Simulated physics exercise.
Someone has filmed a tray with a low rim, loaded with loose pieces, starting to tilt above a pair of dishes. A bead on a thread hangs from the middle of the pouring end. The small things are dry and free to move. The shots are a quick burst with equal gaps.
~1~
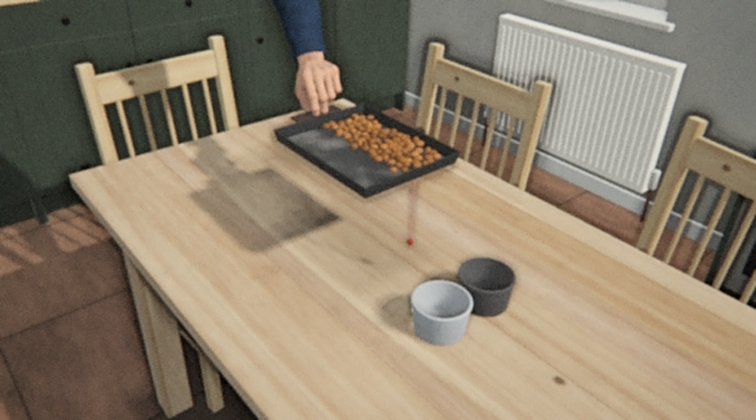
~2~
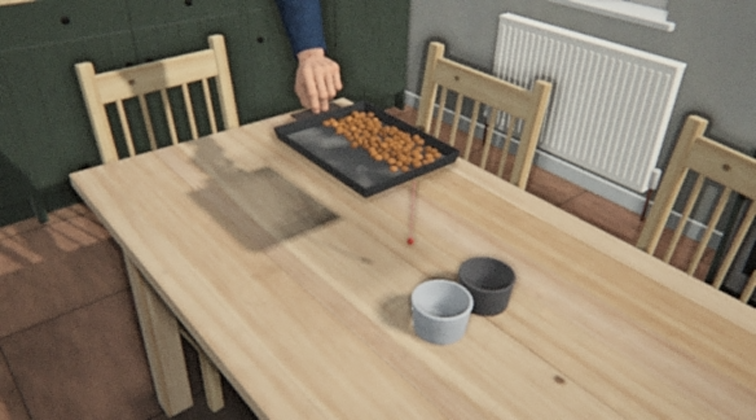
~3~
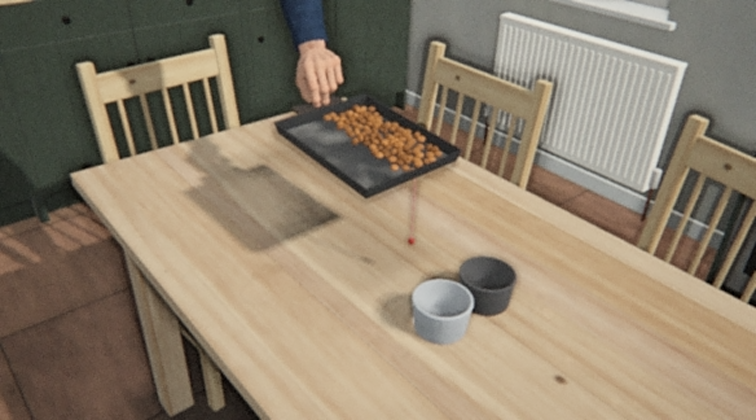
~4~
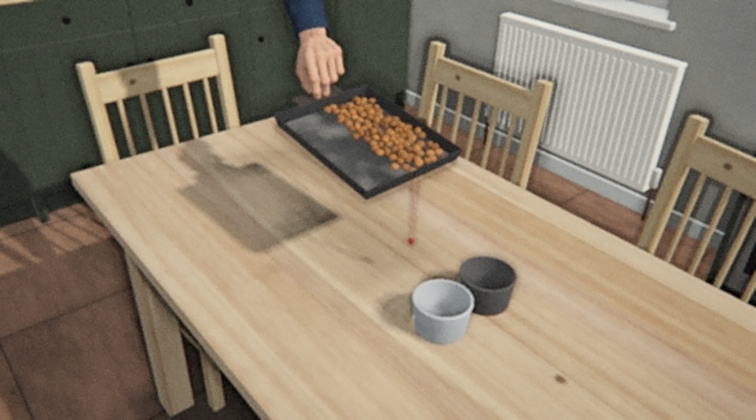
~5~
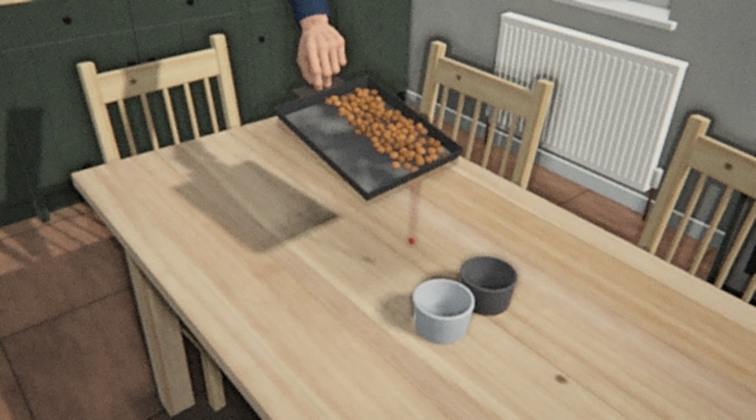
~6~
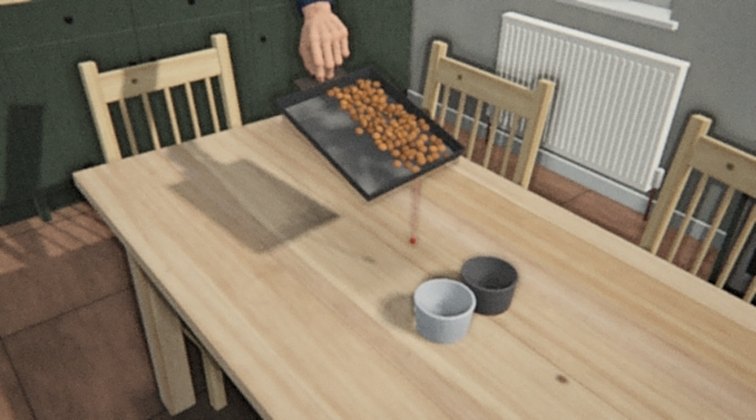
A dark tray of small brown pieces, gripped by a hand at its far end, tilted gradually toward its near left corner above a wooden table, while two small dishes stayed still.
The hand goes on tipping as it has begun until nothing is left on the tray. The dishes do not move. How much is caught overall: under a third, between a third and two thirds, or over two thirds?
They take under a third between them.
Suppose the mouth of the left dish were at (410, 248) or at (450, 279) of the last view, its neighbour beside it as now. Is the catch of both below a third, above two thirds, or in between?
In turn: Under a third; less than a third.
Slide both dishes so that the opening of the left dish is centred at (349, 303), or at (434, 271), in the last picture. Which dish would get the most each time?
In turn: The right-hand dish; the left-hand dish.
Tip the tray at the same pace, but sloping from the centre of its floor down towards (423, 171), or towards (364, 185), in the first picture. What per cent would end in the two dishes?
Near 0 % and 0 %.
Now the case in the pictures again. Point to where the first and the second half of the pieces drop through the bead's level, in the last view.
Around (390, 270) and then (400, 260).
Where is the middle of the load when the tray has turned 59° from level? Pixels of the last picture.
Around (401, 172).
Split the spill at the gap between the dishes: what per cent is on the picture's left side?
It comes to 100 per cent or so.
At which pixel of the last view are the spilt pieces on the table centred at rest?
Around (389, 310).
Soon, tray tipped steeply; nearly all on the tray; a stray few in the air.
A while on, tray tipped right over; about half on the tray; a stray few in the left dish; about a third outside both; a small part in the air.
Towards the end, tray tipped past a quarter turn; a stray few in the left dish; nearly all outside both.
Finally, tray tipped past a quarter turn; a stray few in the left dish; none in the right dish; nearly all outside both.
